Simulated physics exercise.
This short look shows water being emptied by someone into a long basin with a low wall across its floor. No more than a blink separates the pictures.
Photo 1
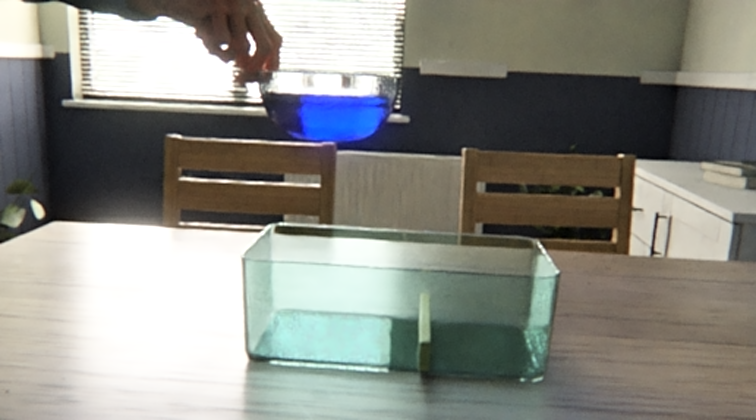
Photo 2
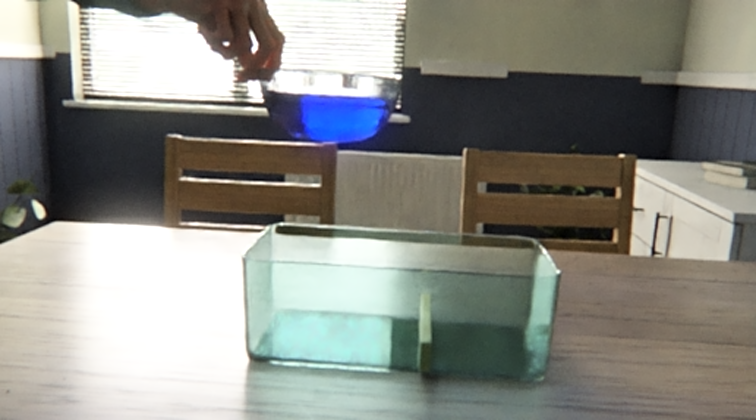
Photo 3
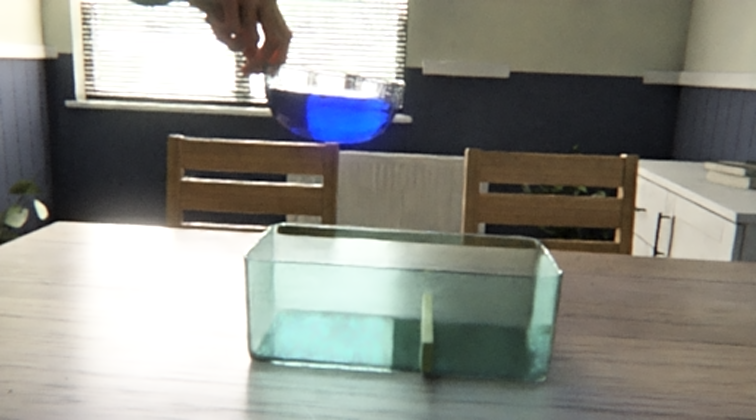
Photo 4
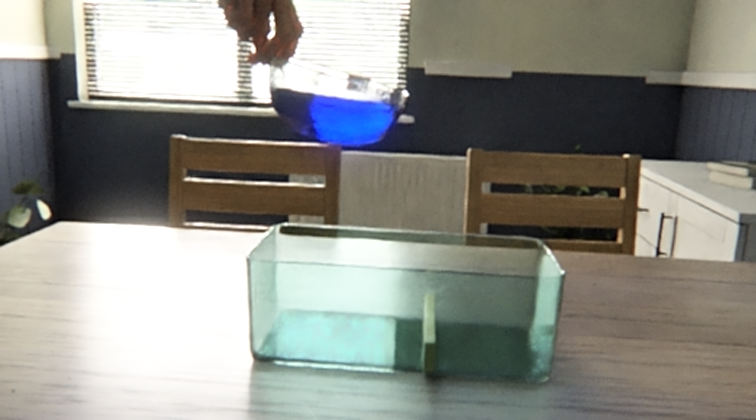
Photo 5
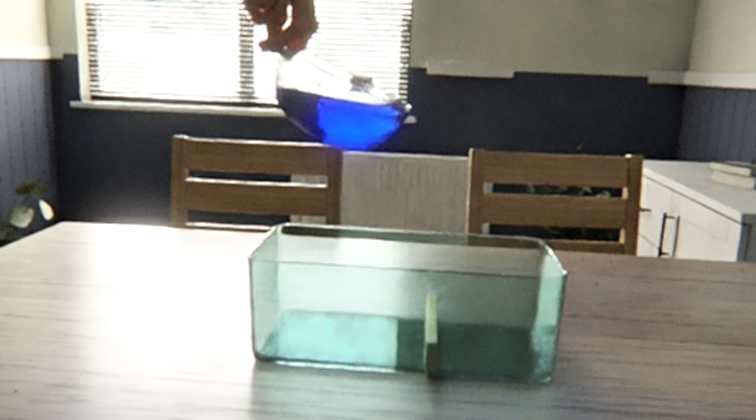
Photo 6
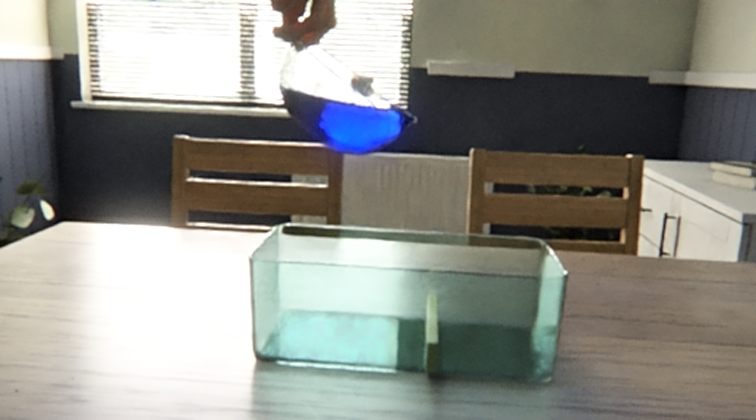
A hand at the upper left tilts a clear glass bowl of vivid blue liquid steadily down to the right, its left side rising as the liquid gathers toward the lower right edge. Below it, a long, pale green transparent basin with a low wall across its floor sits on a greyish wooden table. The eye-level view, nearly still, shows a room with two wooden chairs, a bright blinded window and white cabinets at right.
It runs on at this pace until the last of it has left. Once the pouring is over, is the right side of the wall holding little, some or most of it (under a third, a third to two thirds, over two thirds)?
It holds some.
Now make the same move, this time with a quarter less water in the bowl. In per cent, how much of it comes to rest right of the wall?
Close to 40 per cent, more or less.
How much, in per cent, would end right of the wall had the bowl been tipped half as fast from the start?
Somewhere near 65 percent.
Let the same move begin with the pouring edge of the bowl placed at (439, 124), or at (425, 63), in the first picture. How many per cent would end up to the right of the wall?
60 and 60 per cent.
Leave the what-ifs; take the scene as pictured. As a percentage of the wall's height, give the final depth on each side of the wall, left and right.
About 30 left, about 40 right.
A moment on, the bowl is tipped right over and 9 per cent is still to pour, 8 is left of the wall and 31 right of it.
Next, the bowl is tipped right over and 0 per cent is still to pour, 42 is left of the wall and 51 right of it.
Then the bowl is tipped right over and 0 per cent is still to pour, 49 is left of the wall and 46 right of it.
Later the bowl is tipped right over and 0 per cent is still to pour, 51 is left of the wall and 45 right of it.
At rest 51 per cent lies left of the wall, 46 right of it and 3 outside.
